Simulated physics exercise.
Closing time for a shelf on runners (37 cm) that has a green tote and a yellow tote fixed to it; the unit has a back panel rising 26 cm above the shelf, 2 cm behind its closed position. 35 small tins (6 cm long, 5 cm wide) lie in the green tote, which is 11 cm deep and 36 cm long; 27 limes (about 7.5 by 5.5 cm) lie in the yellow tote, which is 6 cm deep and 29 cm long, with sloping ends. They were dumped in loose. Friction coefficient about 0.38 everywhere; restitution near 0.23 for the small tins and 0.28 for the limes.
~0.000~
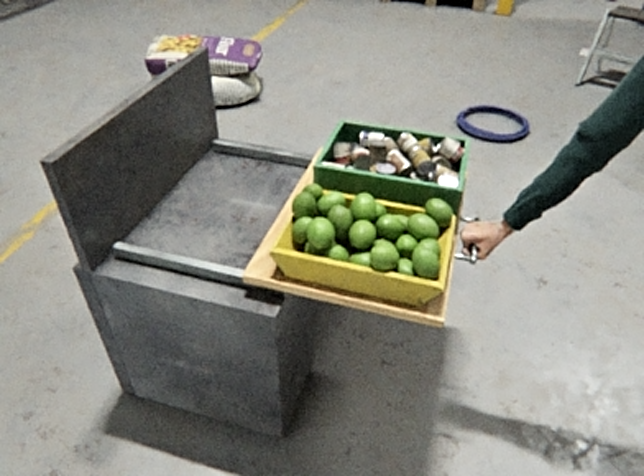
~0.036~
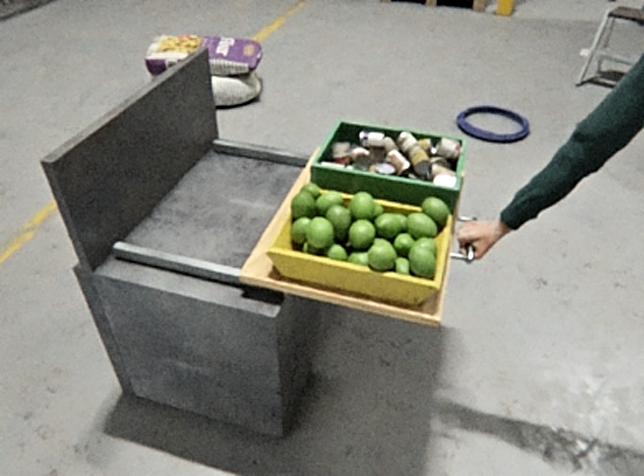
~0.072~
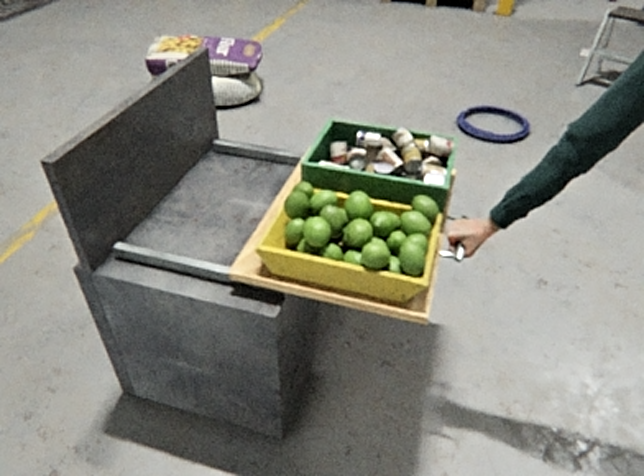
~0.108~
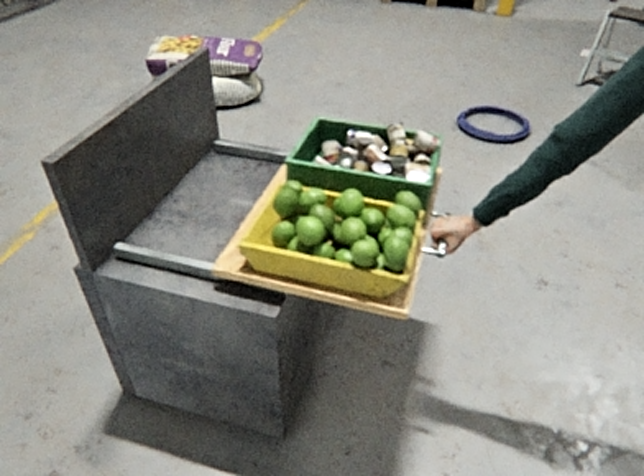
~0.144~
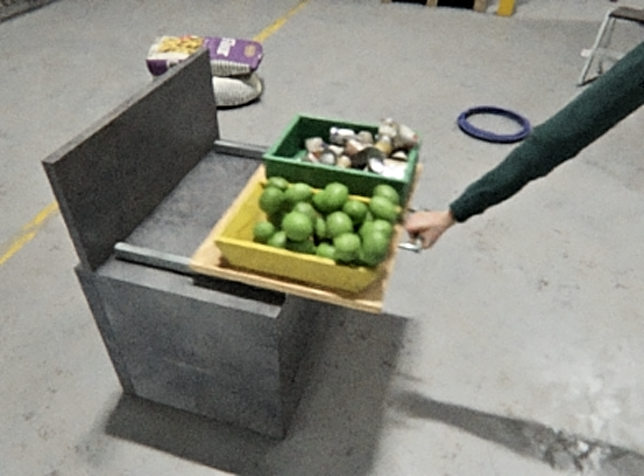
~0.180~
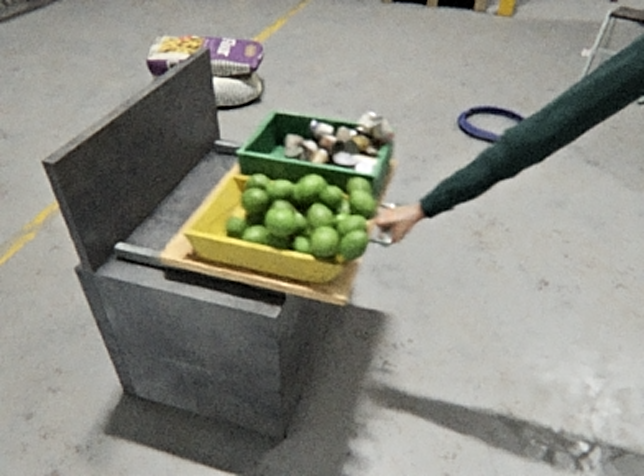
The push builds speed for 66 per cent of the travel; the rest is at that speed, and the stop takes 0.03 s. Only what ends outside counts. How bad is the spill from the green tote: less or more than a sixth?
It sheds less than a sixth of them.
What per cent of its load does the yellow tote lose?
Yellow tote 50 per cent.
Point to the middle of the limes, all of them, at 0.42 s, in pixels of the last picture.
Near (192, 198).
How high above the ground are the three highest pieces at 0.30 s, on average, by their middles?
Some 74 cm up.
After 0.22 s, end of travel.
After 0.30 s, 0 of 35 out of the green tote and 4 of 27 out of the yellow tote.
After 0.42 s, 0 of 35 out of the green tote and 9 of 27 out of the yellow tote.
After 0.64 s, 3 of 35 out of the green tote and 14 of 27 out of the yellow tote.
When it is over (at 1.08 s), 3 of 35 out of the green tote and 14 of 27 out of the yellow tote. Asked share, 3 of 35, 9 per cent.
